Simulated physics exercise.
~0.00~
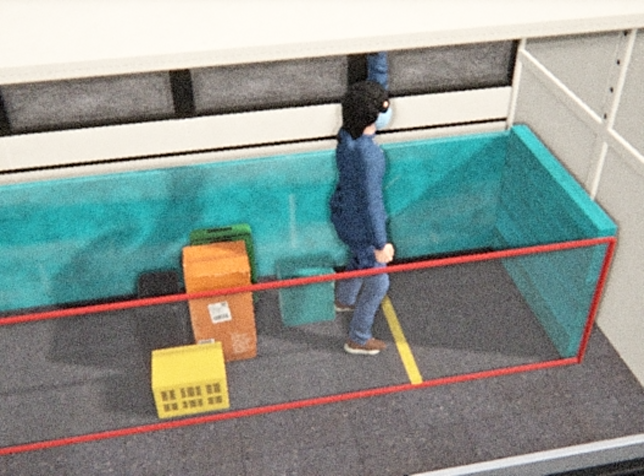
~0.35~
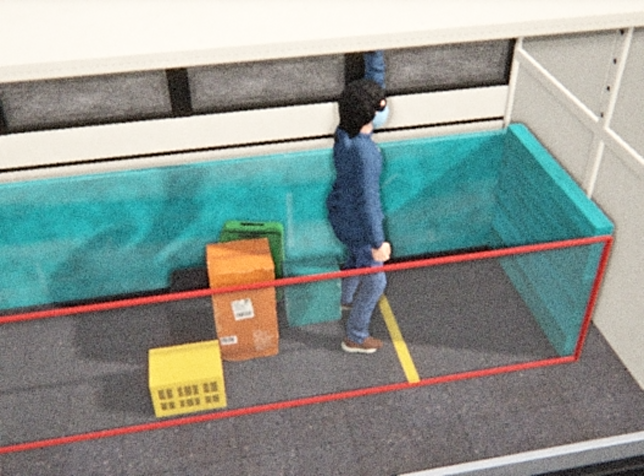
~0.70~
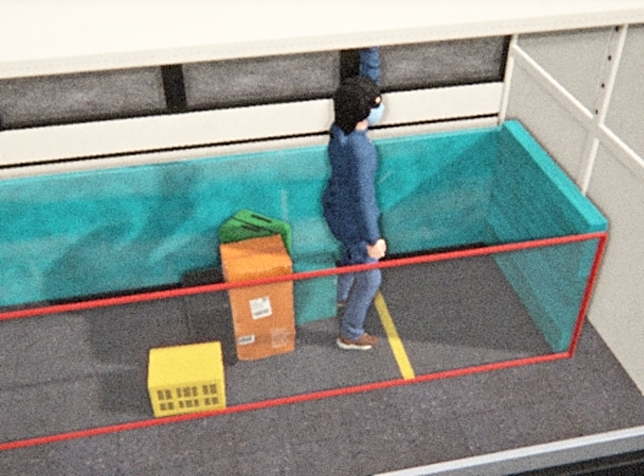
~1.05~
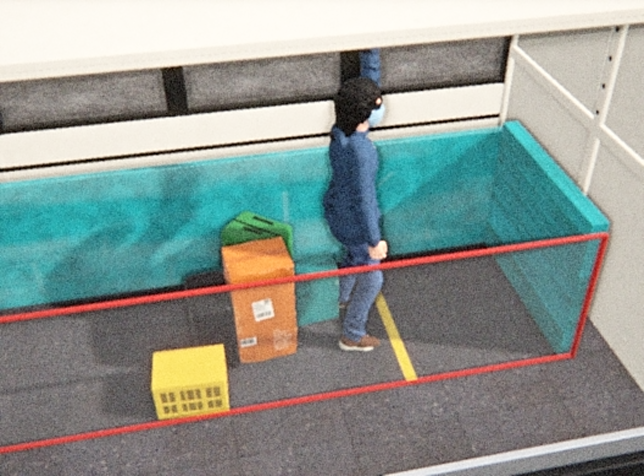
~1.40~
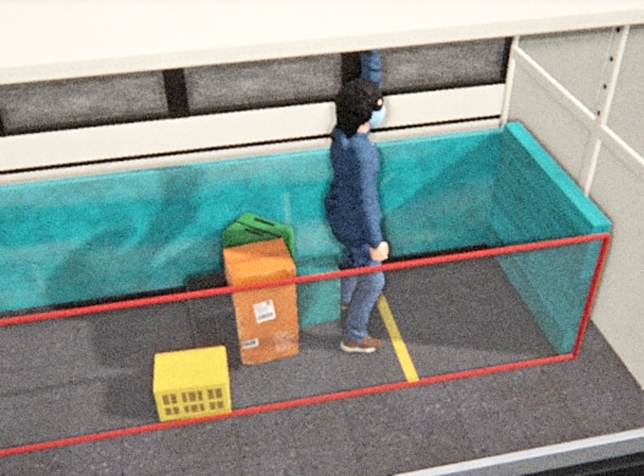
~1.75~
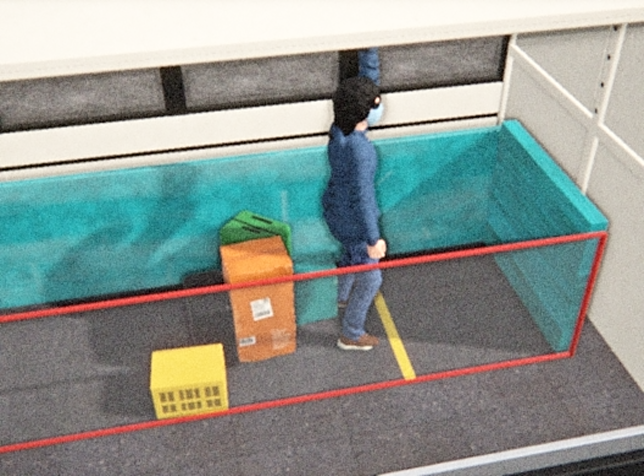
An orange tall bag, a green wheeled case and a dark case slide a short way right across the bus bay, a teal carton shifting slightly, while a masked person holds on; all come to rest upright, short of the yellow line, as does a yellow crate.
